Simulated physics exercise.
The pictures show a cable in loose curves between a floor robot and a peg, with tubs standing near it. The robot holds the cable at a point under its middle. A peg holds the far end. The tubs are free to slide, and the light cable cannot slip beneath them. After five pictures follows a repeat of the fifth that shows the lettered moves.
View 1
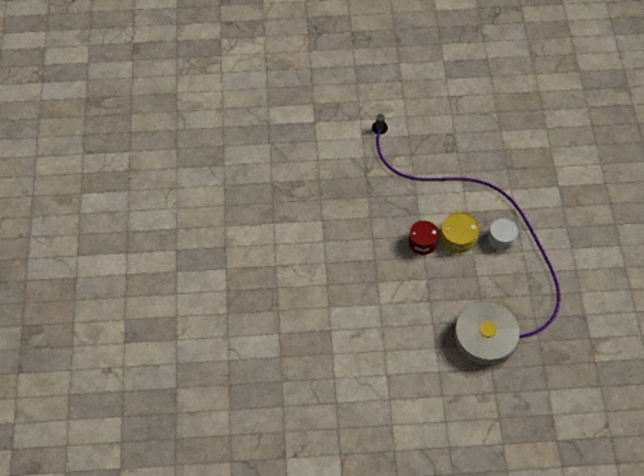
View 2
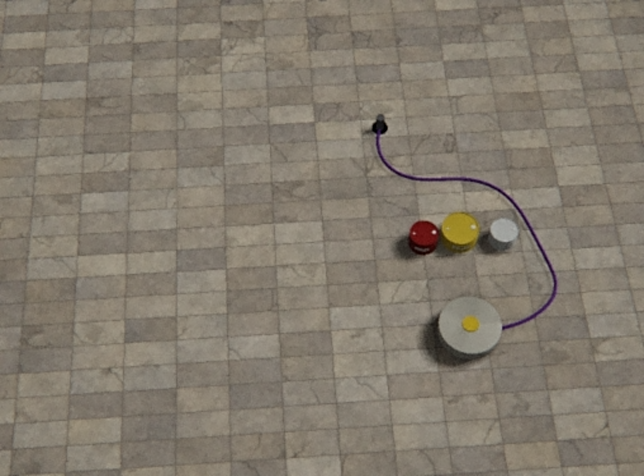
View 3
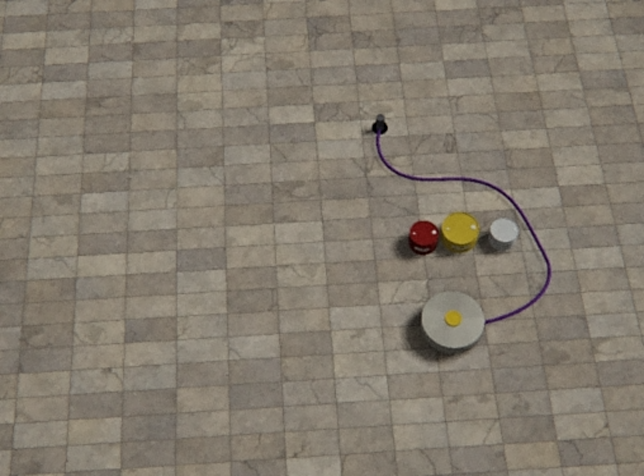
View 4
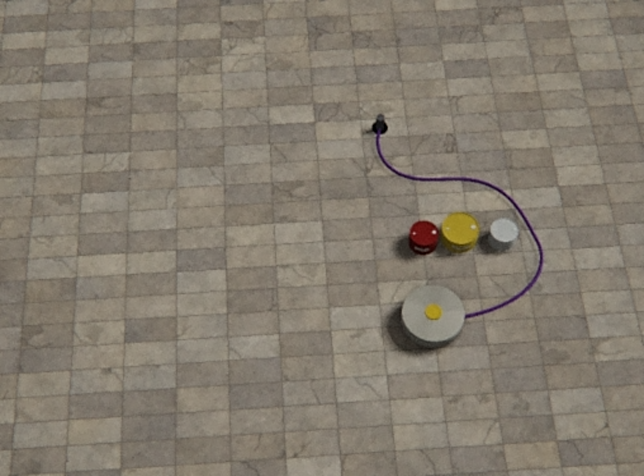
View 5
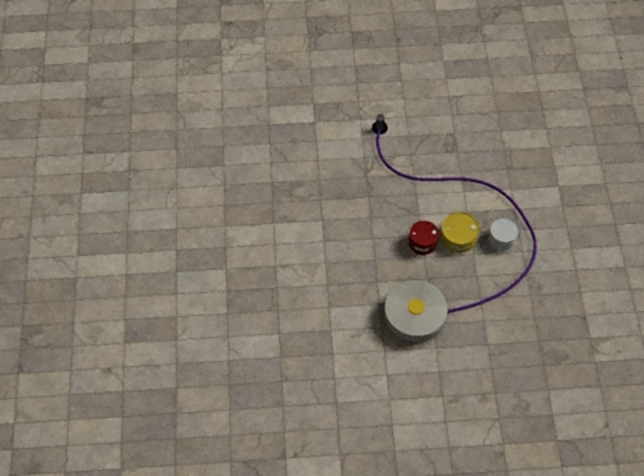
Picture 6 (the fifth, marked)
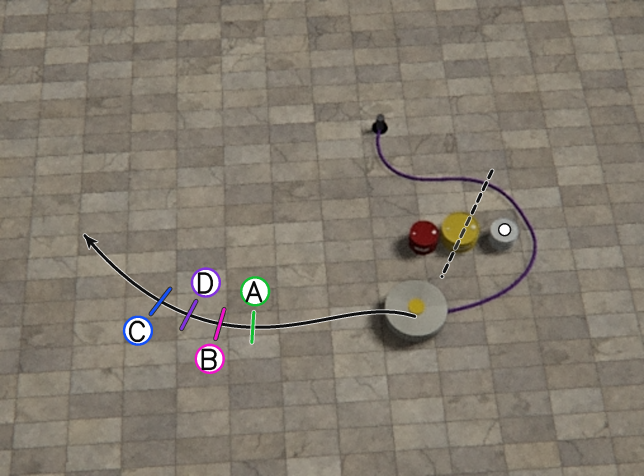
A round grey robot slides left past three small tubs, trailing a curved purple cable.
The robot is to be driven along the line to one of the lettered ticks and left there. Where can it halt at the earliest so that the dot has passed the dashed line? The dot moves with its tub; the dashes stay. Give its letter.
A.
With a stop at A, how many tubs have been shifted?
By then, three.
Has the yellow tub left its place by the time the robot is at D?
Yes.
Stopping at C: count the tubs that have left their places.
Three.
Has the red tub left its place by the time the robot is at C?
By then, yes.
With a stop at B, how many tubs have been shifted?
Three.
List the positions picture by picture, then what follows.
In the first frame, peg (380, 123); yellow tub (460, 233); red tub (423, 238).
In the second frame, robot (469, 329); peg (380, 123).
In the third frame, robot (452, 323); red tub (423, 238).
In the fourth frame, robot (432, 317); peg (380, 123).
In the fifth frame, robot (415, 312); red tub (423, 238); white tub (503, 234); peg (380, 123).
On the marked copy, A at (253, 327); B at (220, 324); C at (160, 301); D at (189, 315); the dashed line at (468, 222); the route from (415, 316) via (222, 324) to (85, 236); the white dot at (505, 230).
Following A. Soon after the start, robot (359, 309); white tub (503, 234).
Later, robot (301, 319); yellow tub (454, 232); white tub (487, 232).
In the end, robot (252, 323); yellow tub (428, 224); red tub (404, 243); white tub (460, 224); the dot on the white tub is over the dashed line.
As for the rest, B does it too, but is farther than needed; C does it too, but is farther than needed; D does it too, but is farther than needed.
